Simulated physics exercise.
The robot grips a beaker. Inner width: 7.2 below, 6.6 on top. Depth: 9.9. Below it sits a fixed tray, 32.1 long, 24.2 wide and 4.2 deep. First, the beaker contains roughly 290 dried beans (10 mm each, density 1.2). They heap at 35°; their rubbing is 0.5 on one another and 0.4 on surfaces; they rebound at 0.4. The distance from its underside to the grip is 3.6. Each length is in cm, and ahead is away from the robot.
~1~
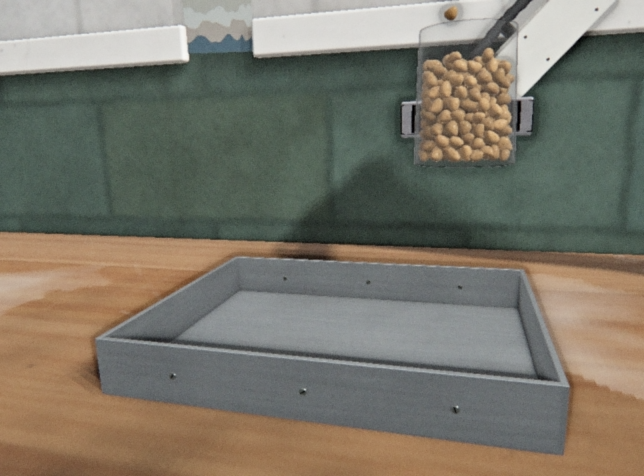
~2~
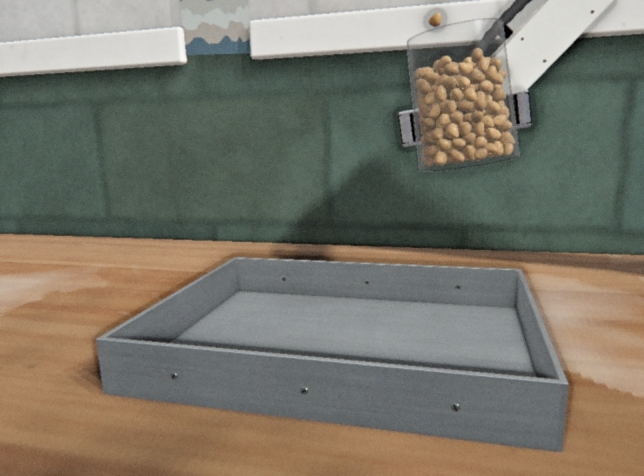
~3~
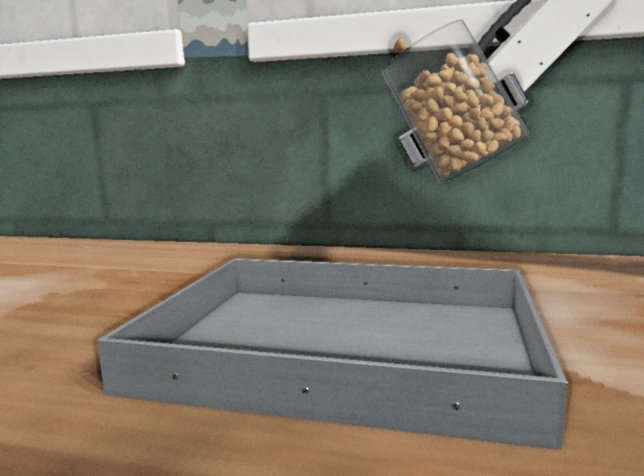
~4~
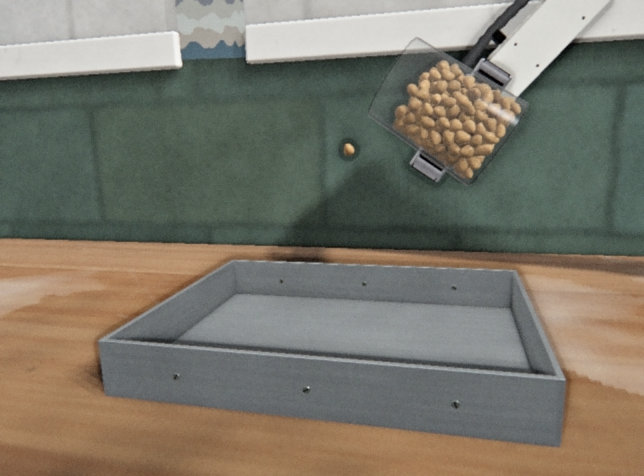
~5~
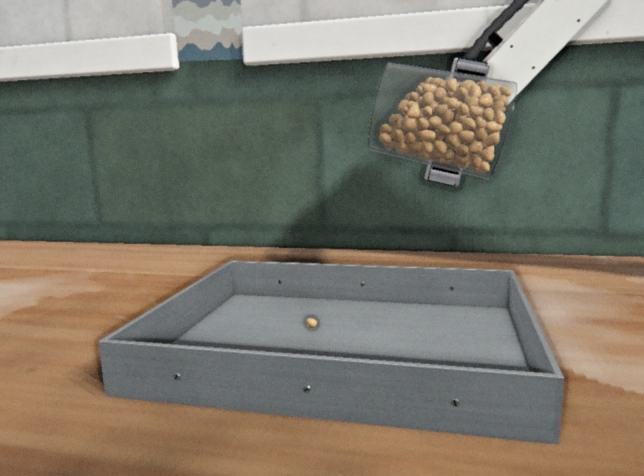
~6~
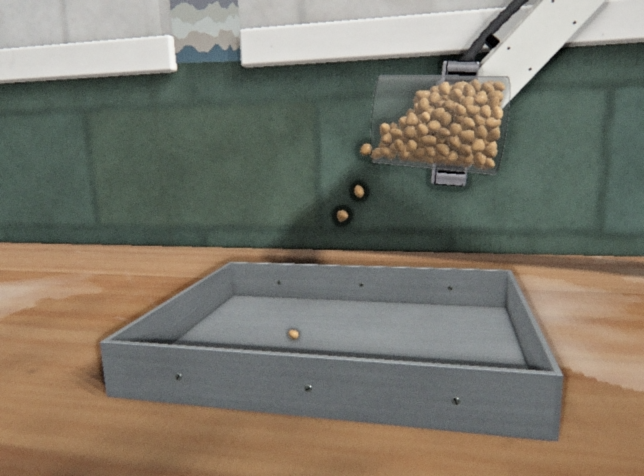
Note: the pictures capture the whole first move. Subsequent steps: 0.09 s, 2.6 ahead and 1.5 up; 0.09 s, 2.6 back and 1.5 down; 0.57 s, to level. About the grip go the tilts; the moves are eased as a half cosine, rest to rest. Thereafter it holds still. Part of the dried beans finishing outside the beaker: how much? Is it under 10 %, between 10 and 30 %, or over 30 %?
It is over 30 %.
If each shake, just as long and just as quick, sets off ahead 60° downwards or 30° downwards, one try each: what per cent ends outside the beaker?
Try one gives about 5 in a hundred, try two about 15 in a hundred.
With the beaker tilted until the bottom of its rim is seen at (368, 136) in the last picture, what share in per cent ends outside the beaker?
The share is around 20 %.
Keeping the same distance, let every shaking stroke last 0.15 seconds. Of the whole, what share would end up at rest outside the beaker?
10 %.
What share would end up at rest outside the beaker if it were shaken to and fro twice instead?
Then roughly 60 percent.
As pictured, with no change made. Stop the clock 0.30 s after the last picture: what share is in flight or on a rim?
That comes to about 8 per cent, more or less.
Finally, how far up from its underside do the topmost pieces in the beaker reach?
I'd say close to 6.0 cm.
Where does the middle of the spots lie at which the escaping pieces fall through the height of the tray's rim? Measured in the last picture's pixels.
About at (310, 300).
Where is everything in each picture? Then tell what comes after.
The first frame shows beaker middle at (465, 100), level; upper third of the load around (464, 78), from x 425 to 505, top at y 15; 293 in the beaker.
The second frame shows beaker middle at (461, 101), tilted 8° forward; upper third of the load around (461, 80), from x 420 to 505, top at y 20.
The third frame shows beaker middle at (454, 106), tilted 29° forward; upper third of the load around (453, 87), from x 400 to 515, top at y 45.
The fourth frame shows beaker middle at (446, 113), tilted 56° forward; upper third of the load around (447, 95), from x 350 to 515, top at y 65; 292 in the beaker, 1 in flight or on a rim.
The fifth frame shows beaker middle at (441, 120), tilted 77° forward; upper third of the load around (452, 102), from x 310 to 505, top at y 85; 292 in the beaker, 1 in the tray.
The sixth frame shows beaker middle at (439, 123), tilted 85° forward; upper third of the load around (460, 103), from x 295 to 500, top at y 85; 290 in the beaker, 1 in the tray, 2 in flight or on a rim.
Then, 0.30 s later, tilted 76° forward, highest piece 22 above the table; 177 in the beaker, 92 in the tray, 24 in flight or on a rim.
Then, 0.60 s later, tilted 14° forward, highest piece 25 above the table; 165 in the beaker, 127 in the tray, 1 in flight or on a rim.
Then, 0.95 s later, level, highest piece 23 above the table; 165 in the beaker, 128 in the tray.
Then, 2.00 s later, level, highest piece 23 above the table; 165 in the beaker, 128 in the tray.
At rest, 165 in the beaker, 128 in the tray. That is 44 % outside the beaker.
